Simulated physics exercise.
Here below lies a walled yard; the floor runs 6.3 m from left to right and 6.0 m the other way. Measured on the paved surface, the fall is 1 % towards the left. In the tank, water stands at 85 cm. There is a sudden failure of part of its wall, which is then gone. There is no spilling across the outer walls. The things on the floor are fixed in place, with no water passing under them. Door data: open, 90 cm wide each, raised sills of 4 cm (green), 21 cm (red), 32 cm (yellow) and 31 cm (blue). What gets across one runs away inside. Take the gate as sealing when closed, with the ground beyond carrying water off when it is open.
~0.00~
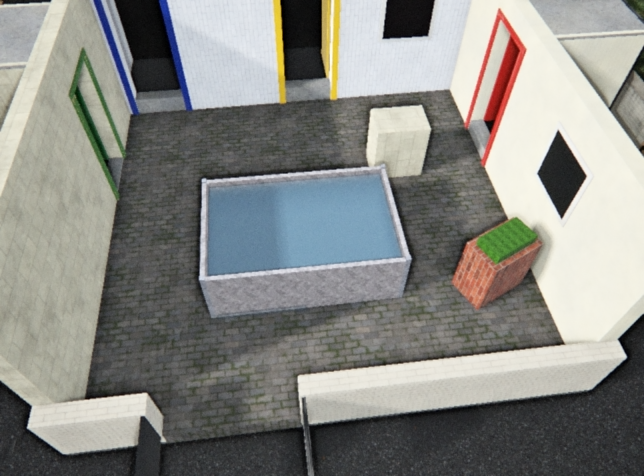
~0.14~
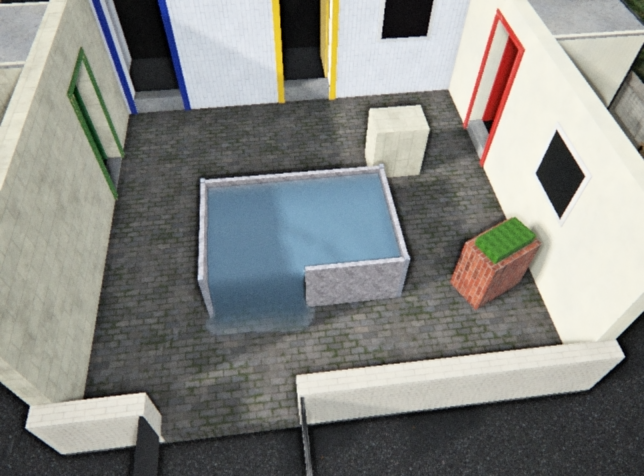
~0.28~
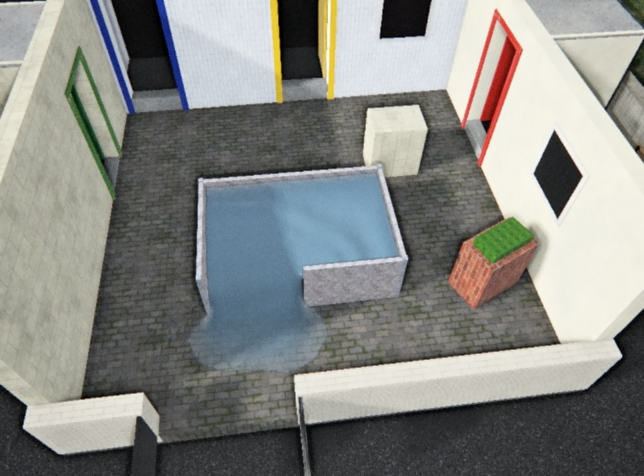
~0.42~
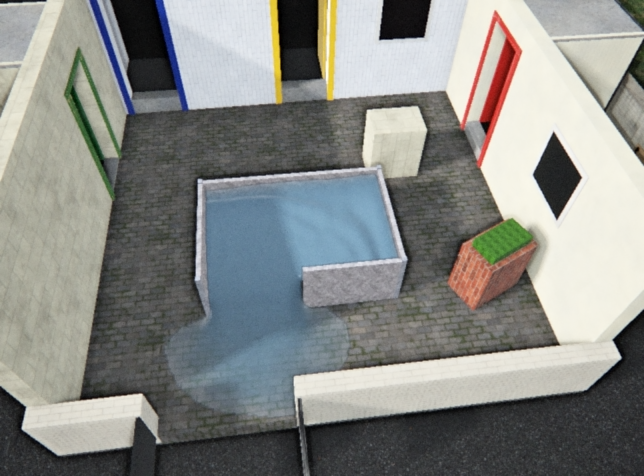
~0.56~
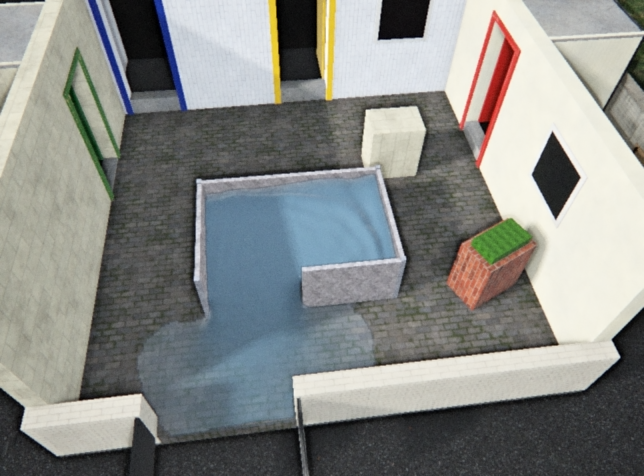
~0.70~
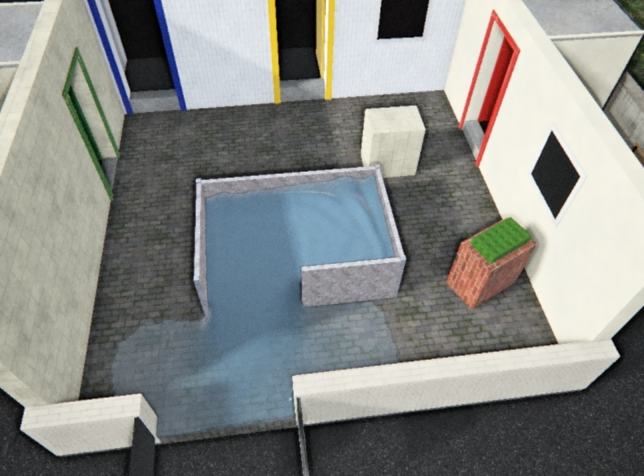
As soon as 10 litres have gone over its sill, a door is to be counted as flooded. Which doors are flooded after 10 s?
Green door: Less than stated. Red door: Less than stated. Yellow door: Less than stated. Blue door: Less than stated.
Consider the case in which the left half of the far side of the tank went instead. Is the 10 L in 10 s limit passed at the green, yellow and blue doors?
Green beyond, yellow short, blue beyond.
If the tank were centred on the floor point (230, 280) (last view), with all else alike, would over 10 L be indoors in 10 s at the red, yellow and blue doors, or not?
Red gets no more than that, yellow gets no more than that, blue gets no more than that.
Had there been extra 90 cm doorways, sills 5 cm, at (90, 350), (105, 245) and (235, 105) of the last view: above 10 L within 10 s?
In turn: Past it, not over, below.
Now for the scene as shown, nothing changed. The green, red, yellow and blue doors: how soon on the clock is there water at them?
Times: Green 3.0 seconds, red 4.5 seconds, yellow 6.5 seconds, blue 4.0 seconds.
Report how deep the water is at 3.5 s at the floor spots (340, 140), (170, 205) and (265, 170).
0, 2 and 0 cm.
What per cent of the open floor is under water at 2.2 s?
30 %.
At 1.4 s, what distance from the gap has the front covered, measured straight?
About 4.0 m out.
After 1.4 s water covers 15 % of the floor and is deepest (48 cm) near (236, 317); green door not reached, red door not reached, yellow door not reached, blue door not reached.
After 2.2 s water covers 30 % of the floor and is deepest (36 cm) near (236, 317); green door not reached, red door not reached, yellow door not reached, blue door not reached.
After 3.5 s water covers 50 % of the floor and is deepest (22 cm) near (296, 398); green door 3 cm at the sill, 0 L in, red door not reached, yellow door not reached, blue door not reached.
After 6.0 s water covers 70 % of the floor and is deepest (14 cm) near (296, 398); green door 2 cm at the sill, 0 L in, red door 1 cm at the sill, 0 L in, yellow door not reached, blue door 8 cm at the sill, 0 L in.
After 10.0 s water covers 90 % of the floor and is deepest (8 cm) near (91, 424); green door 6 cm at the sill, 3 L in, red door 2 cm at the sill, 0 L in, yellow door 3 cm at the sill, 0 L in, blue door 5 cm at the sill, 0 L in.
